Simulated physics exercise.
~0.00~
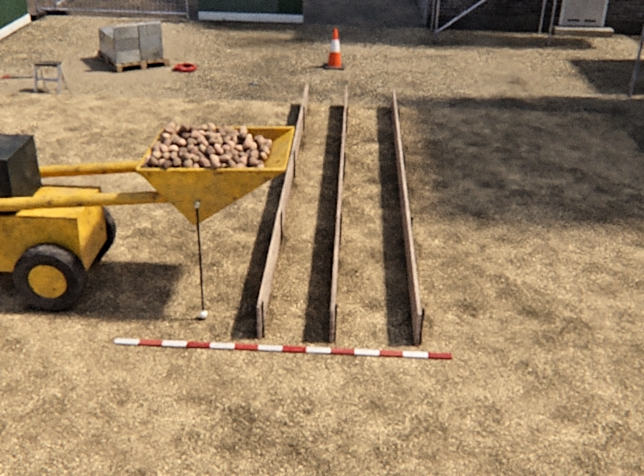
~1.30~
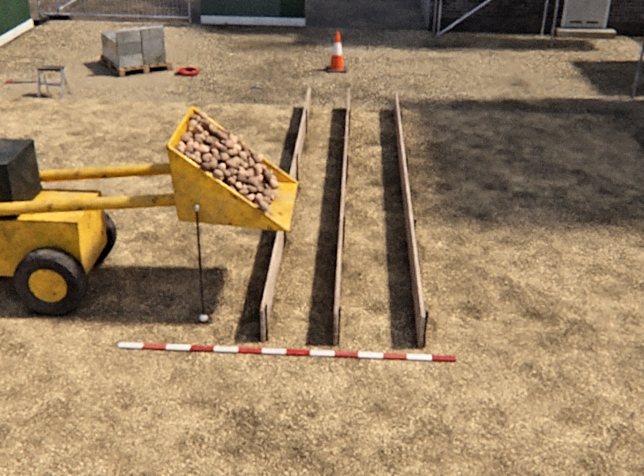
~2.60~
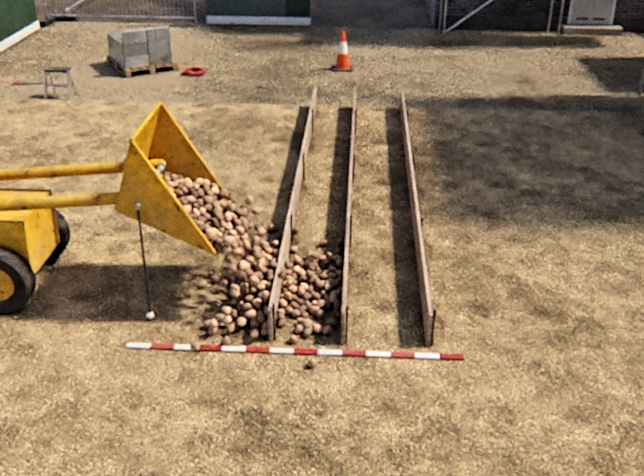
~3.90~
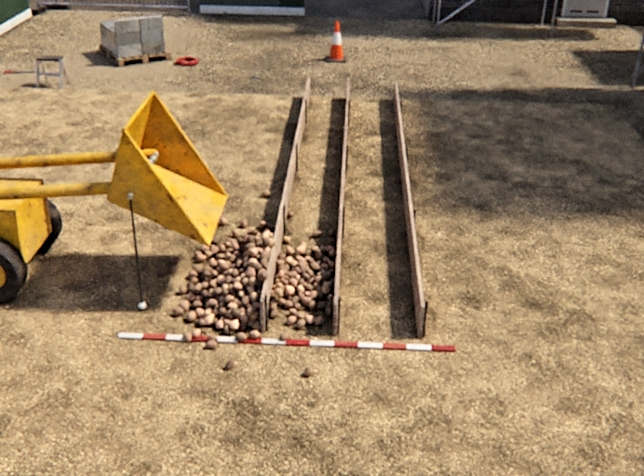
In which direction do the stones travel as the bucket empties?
The stones move down, sliding out of the tipped bucket and onto the ground around the leftmost plank.
